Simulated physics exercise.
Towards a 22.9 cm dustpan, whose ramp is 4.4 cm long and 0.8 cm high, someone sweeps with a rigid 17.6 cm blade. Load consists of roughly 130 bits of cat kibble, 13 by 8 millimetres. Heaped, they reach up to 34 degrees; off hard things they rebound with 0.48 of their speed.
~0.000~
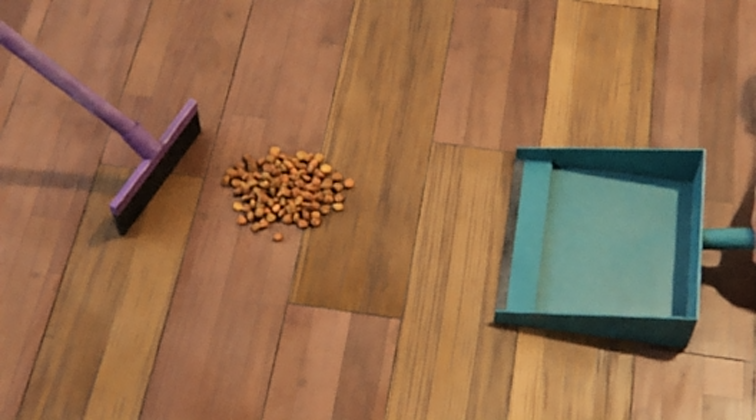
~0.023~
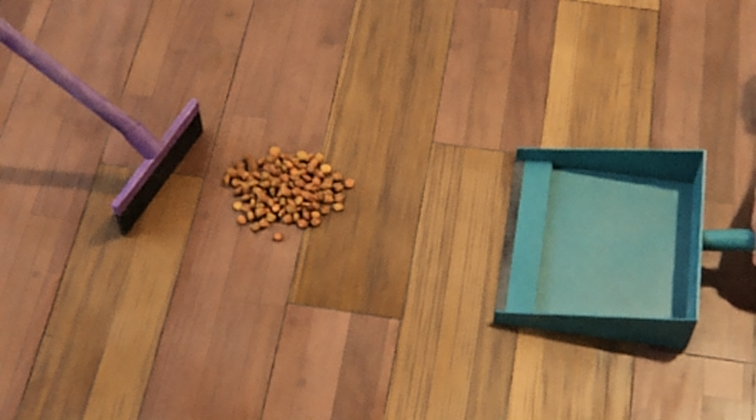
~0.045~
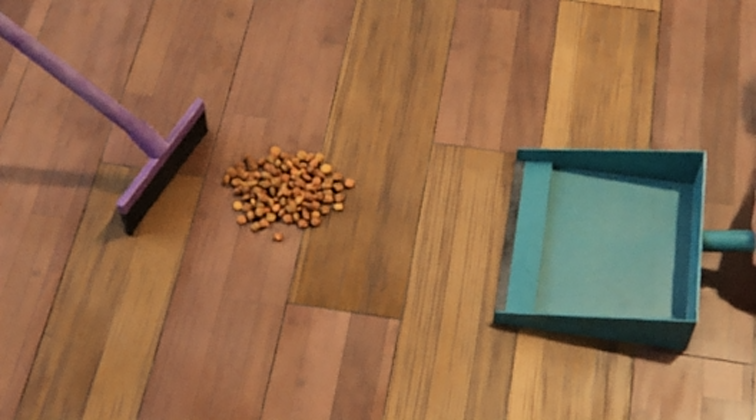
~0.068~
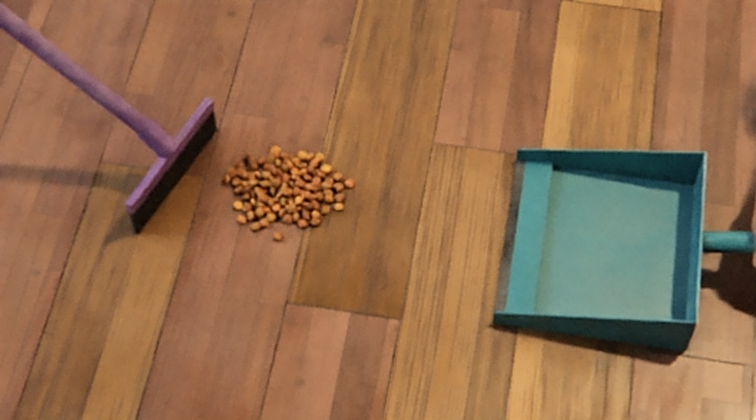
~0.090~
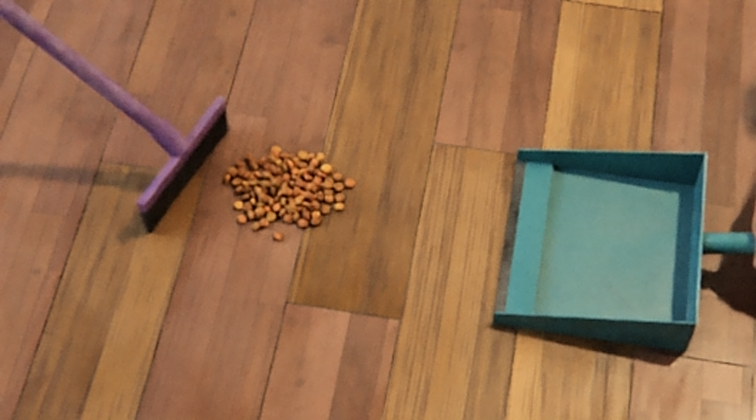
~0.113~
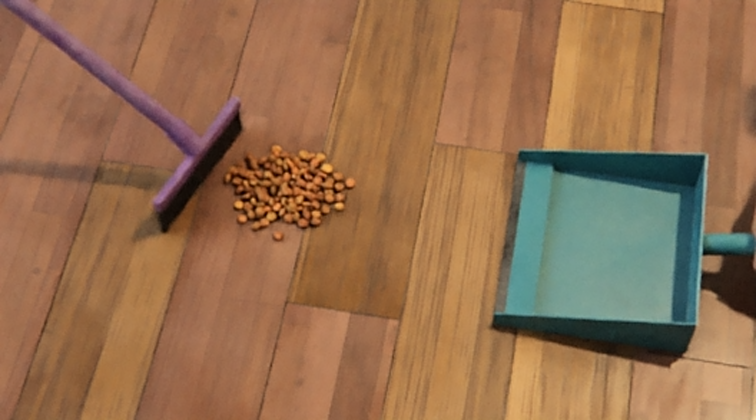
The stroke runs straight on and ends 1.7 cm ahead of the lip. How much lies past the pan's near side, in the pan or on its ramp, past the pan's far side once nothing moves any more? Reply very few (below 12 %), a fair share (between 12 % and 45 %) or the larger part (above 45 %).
Near side - very few; pan - very few; far side - very few.
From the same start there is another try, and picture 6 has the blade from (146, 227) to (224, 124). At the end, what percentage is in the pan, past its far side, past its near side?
Pan 5; far 0; near 40.
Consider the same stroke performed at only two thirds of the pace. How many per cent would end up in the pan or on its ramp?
I'd guess it lands at about 0 per cent.
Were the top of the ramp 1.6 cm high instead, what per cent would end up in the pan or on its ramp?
0 %.
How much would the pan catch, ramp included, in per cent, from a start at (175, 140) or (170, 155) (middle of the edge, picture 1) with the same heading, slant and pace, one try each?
Estimates: 0 percent and 0 percent.
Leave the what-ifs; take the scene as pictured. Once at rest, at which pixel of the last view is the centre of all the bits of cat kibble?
Somewhere around (475, 232) in the final frame.
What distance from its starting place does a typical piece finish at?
Median: Approx. 22 cm.
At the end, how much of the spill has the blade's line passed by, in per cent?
Close to 35 percent.
After 0.33 s, middle of the blade 21 cm from the lip; 0 % over the lip, far side 0 %, near side 0 %.
After 0.47 s, middle of the blade 10 cm from the lip; 0 % over the lip, far side 5 %, near side 0 %.
After 0.74 s, middle of the blade 5 cm from the lip; 0 % over the lip, far side 5 %, near side 0 %.
By 1.4 s all is still; near side 0 %, pan 0 %, far side 5 %, in front of the lip or behind the blade 90 %.
